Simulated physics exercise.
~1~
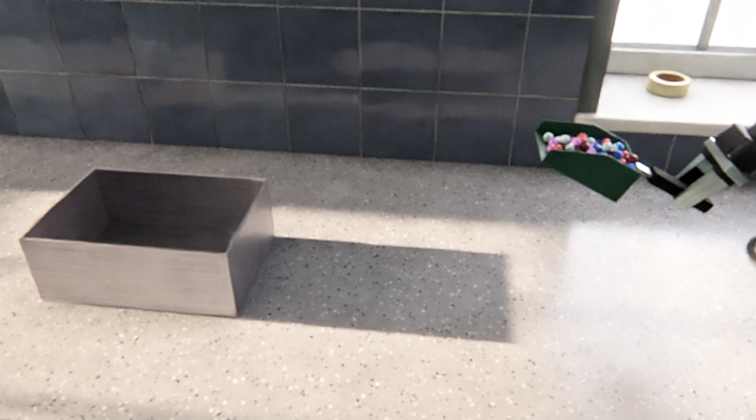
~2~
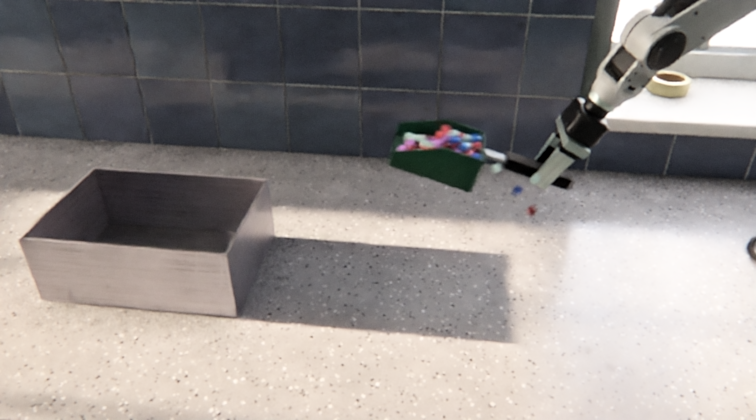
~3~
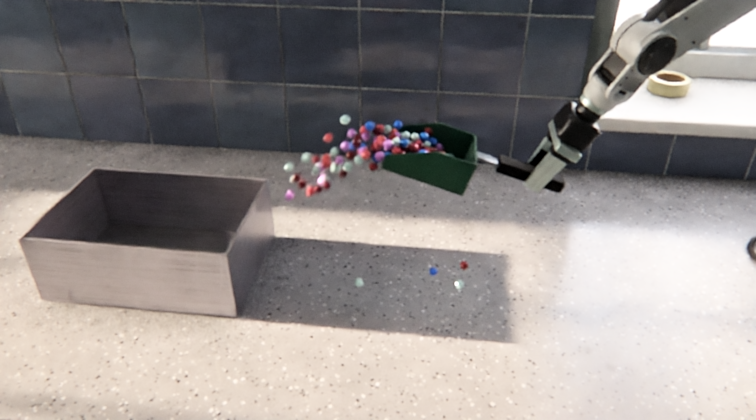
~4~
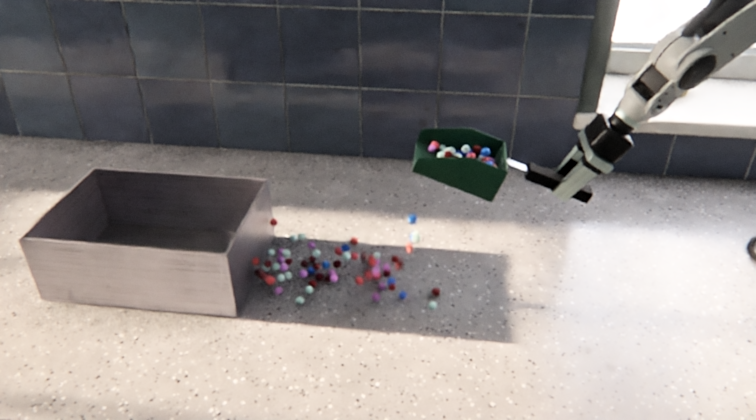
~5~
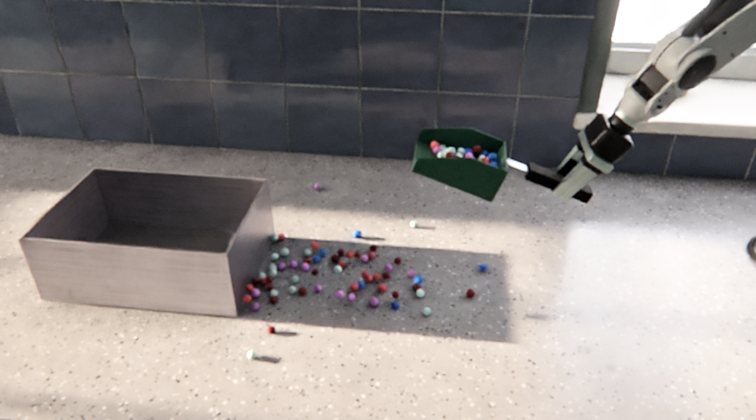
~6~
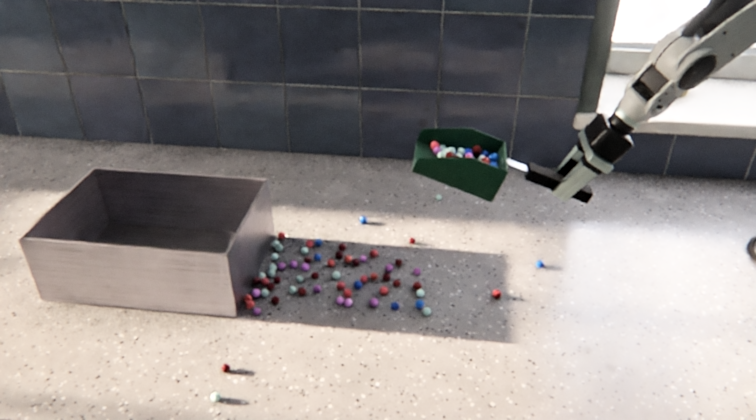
Robot arm swinging a green scoop of colourful round sweets leftward, flinging many onto the counter beside an empty box.
